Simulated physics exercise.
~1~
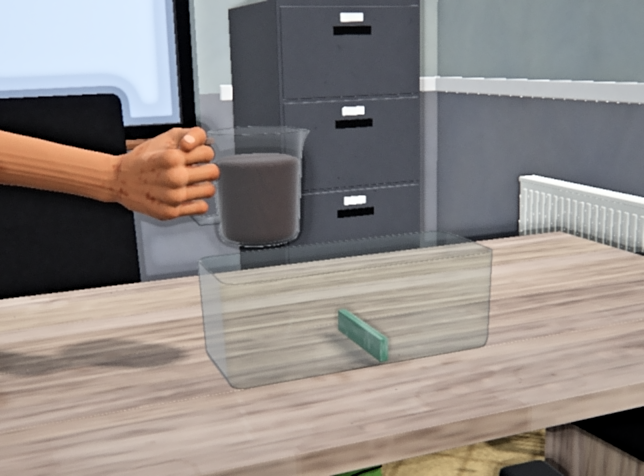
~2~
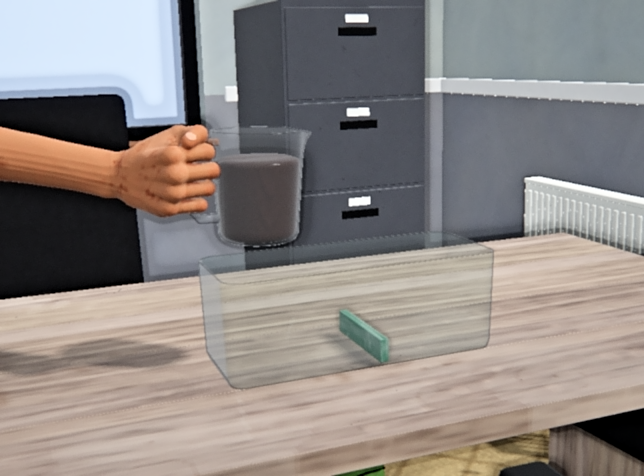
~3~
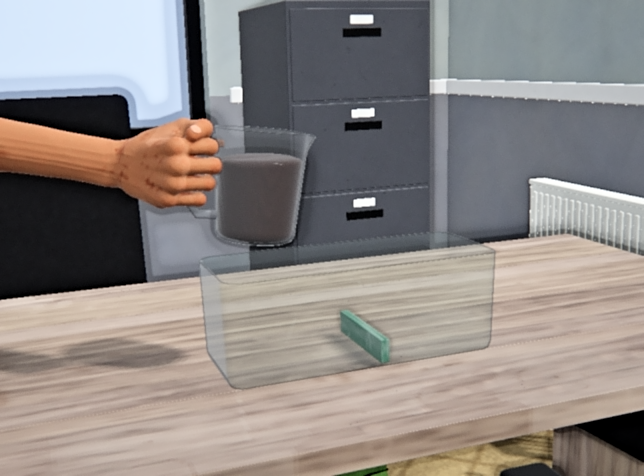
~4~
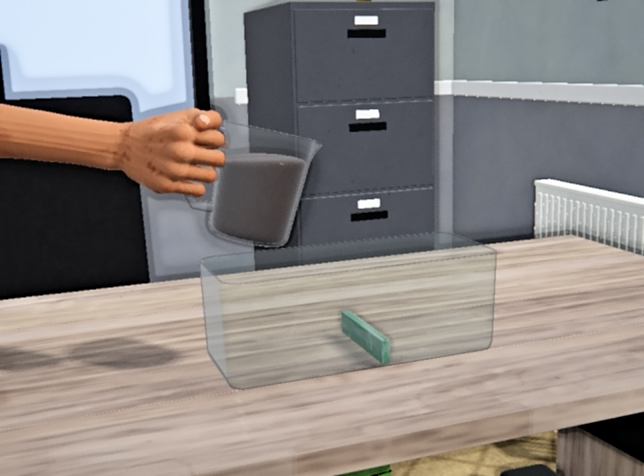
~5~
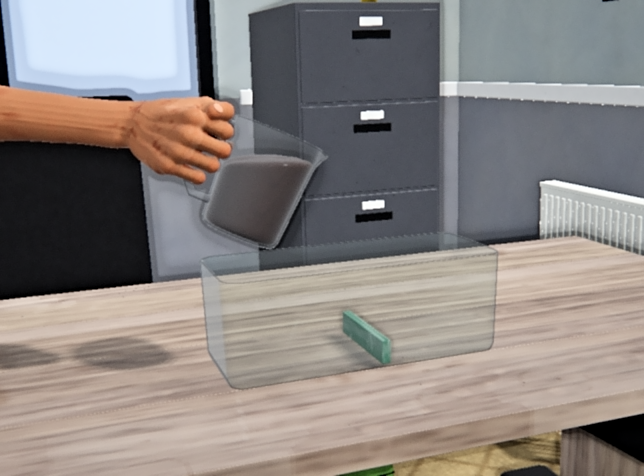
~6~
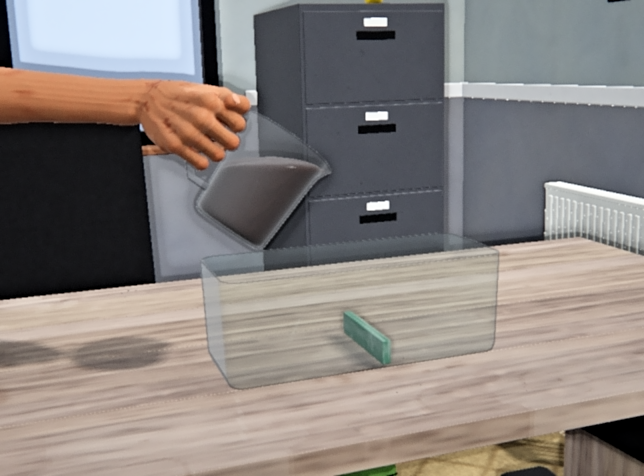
A hand tilts a clear jug of dark coffee rightward above a long glass basin.
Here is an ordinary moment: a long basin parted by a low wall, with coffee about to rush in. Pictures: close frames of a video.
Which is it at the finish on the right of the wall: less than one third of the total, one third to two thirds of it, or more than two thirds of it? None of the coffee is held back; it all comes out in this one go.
At the finish the right of the wall has one third to two thirds of the total.
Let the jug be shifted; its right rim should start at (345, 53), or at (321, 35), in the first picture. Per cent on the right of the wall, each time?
It comes to 80 % the first time and 85 % the second.
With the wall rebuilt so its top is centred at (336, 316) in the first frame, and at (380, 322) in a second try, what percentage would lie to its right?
With the first placement it is 95 %, with the second 15 %.
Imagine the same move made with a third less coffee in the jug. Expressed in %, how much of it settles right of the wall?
Estimated share: Close to 30 per cent.
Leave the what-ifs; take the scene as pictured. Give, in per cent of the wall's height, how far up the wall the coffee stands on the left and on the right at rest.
On the left 40 %, on the right 60 %.
A moment on, the jug is tipped on its side and 62 per cent is still to pour, 9 is left of the wall and 10 right of it.
Next, the jug is tipped right over and 17 per cent is still to pour, 36 is left of the wall and 37 right of it.
Then the jug is tipped right over and 3 per cent is still to pour, 43 is left of the wall and 52 right of it.
Later the jug is tipped right over and 0 per cent is still to pour, 47 is left of the wall and 52 right of it.
At rest 48 per cent lies left of the wall, 52 right of it and 0 outside.
